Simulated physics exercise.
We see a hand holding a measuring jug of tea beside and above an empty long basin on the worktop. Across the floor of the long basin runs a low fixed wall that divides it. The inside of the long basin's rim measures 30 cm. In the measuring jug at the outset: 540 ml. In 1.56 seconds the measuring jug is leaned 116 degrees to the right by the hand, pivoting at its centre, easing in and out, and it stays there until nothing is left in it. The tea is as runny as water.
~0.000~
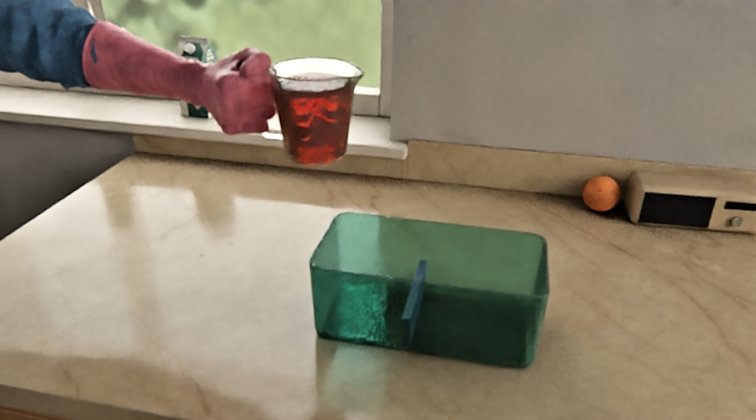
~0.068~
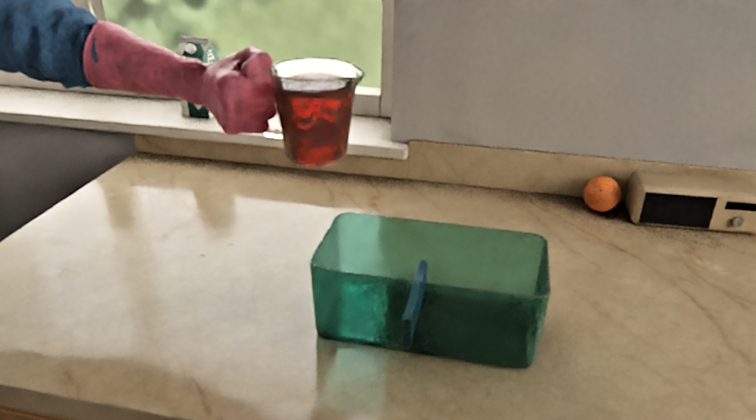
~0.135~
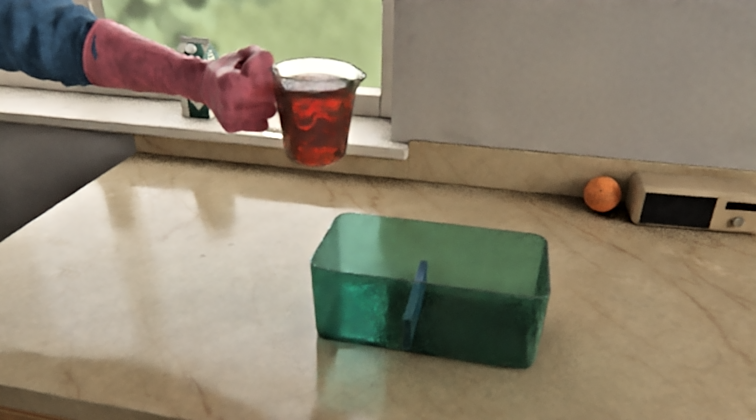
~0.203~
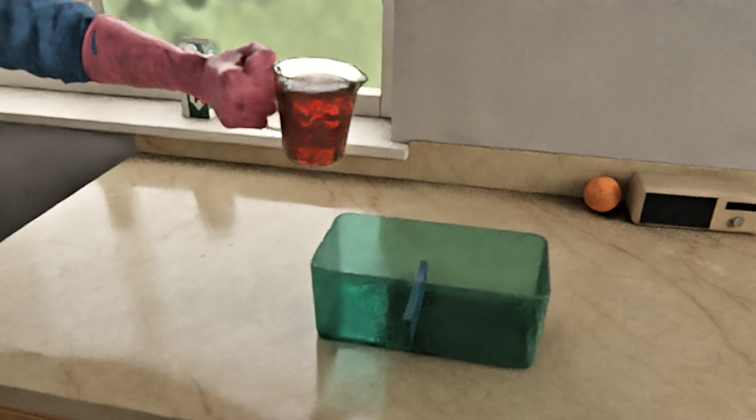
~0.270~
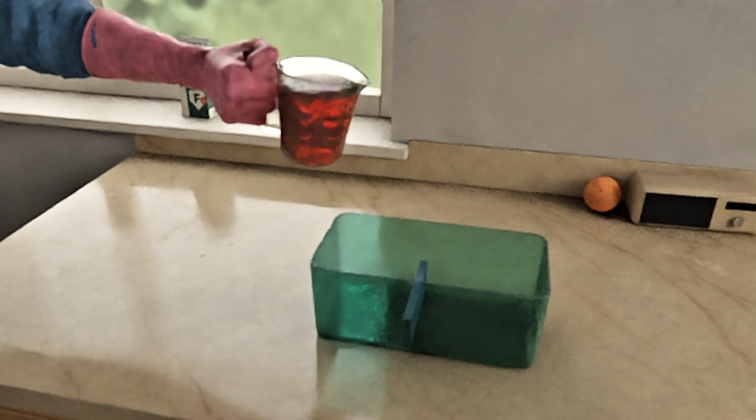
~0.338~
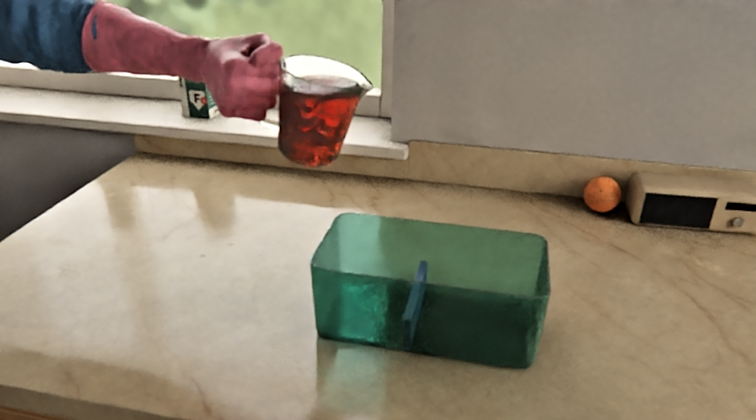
The video shows a hand holding a clear measuring jug of reddish tea above a green, see-through long basin with a blue divider on a worktop. The hand slowly leans the jug slightly to the right, and the basin stays still.
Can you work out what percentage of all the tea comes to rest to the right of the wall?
I would put it at 66 per cent.
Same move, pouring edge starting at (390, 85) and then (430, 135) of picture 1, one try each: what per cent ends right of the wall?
90 then 100 %.
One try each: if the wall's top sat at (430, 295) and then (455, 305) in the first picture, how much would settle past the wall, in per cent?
First try about 40 %, second try about 10 %.
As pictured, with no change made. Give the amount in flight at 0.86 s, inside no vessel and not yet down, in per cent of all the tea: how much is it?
Estimate: Some 20 % of the total.
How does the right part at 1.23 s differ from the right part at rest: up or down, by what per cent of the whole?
The amount climbs by around 7.
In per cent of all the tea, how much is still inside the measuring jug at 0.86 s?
Around 72 percent.
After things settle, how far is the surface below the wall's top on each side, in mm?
About 42 mm left, about 36 mm right.
Then, 0.86 s in, the tilt is 67° and 72 per cent is still to pour, 1 is left of the wall and 7 right of it.
Then, 1.23 s in, the tilt is 104° and 12 per cent is still to pour, 10 is left of the wall and 60 right of it.
Then, 1.63 s in, the tilt is 116° and 0 per cent is still to pour, 32 is left of the wall and 66 right of it.
Then, 2.06 s in, the tilt is 116° and 0 per cent is still to pour, 32 is left of the wall and 66 right of it.
Finally, 32 per cent lies left of the wall, 66 right of it and 1 outside.
